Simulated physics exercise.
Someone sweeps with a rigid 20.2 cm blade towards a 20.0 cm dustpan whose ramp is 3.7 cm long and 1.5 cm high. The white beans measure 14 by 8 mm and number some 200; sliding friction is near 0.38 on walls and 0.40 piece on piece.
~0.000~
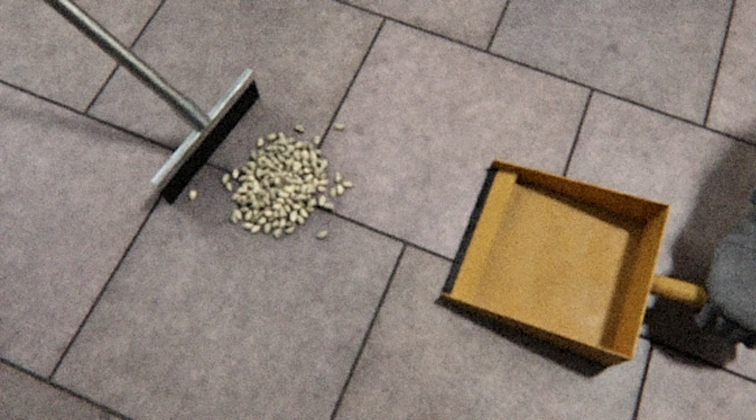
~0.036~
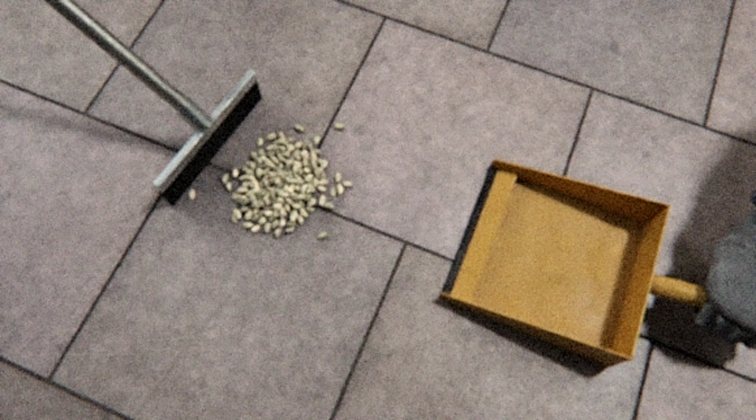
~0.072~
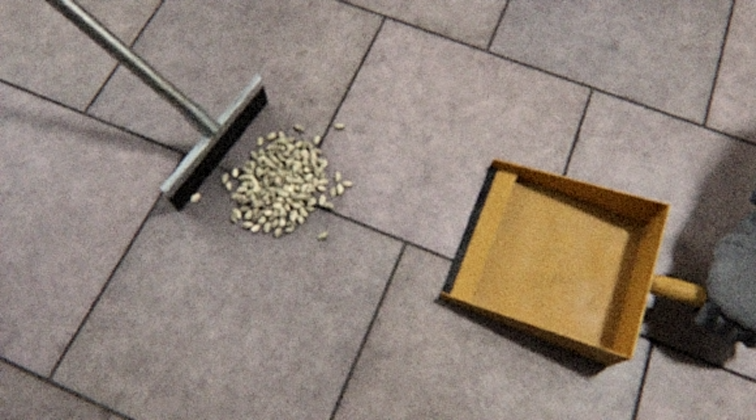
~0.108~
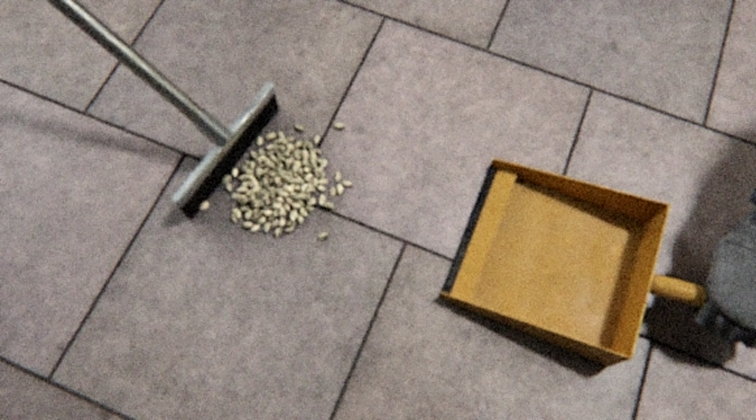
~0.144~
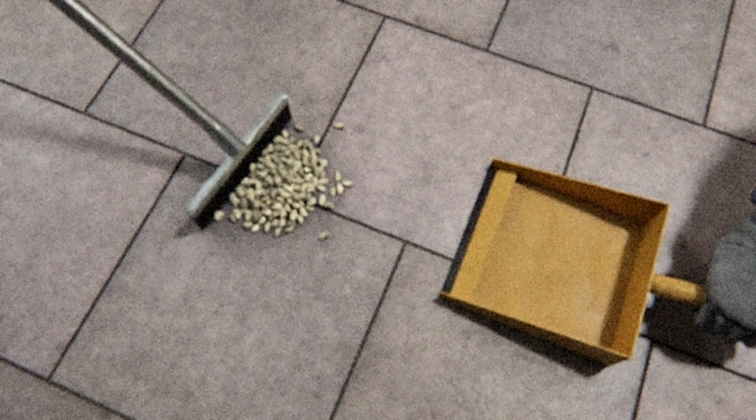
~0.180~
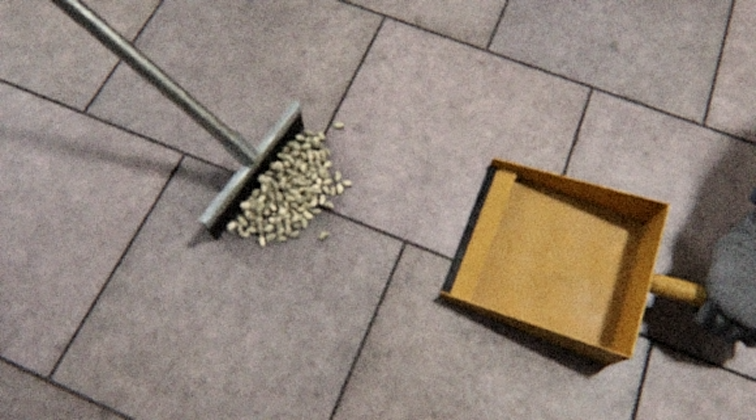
The clip opens on grey floor tiles, with a metal-handled blade at the left of a small pile of white beans and a gloved hand holding an orange-yellow dustpan still at the right. The blade slides slowly rightward and slightly downward, meets the pile, then pushes its near edge, bunching the beans together.
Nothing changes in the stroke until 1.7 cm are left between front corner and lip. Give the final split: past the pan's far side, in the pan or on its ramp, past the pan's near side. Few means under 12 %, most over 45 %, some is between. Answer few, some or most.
Far side: Few, pan: Some, near side: Most.
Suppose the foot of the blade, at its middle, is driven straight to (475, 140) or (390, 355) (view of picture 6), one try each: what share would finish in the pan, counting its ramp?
Some 5 and 0 per cent.
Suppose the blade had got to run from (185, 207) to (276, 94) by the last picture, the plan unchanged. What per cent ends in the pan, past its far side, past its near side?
Pan 15, far 0, near 50.
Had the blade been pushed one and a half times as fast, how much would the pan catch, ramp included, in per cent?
It would be near 20 per cent.
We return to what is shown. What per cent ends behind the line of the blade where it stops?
Roughly 10 per cent.
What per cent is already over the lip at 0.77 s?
Near 15 per cent so far.
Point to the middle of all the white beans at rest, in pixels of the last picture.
At about (443, 295).
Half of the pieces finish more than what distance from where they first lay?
Some 28 cm.
After 0.38 s, middle of the blade 16 cm from the lip; 0 % over the lip, far side 0 %, near side 30 %.
Then, at 0.51 s, middle of the blade 7 cm from the lip; 0 % over the lip, far side 0 %, near side 40 %.
Then, at 0.77 s, middle of the blade 3 cm from the lip; 15 % over the lip, far side 5 %, near side 50 %.
At rest (2.7 s), far side 5 %, pan 15 %, near side 50 %, in front of the lip or behind the blade 30 %.
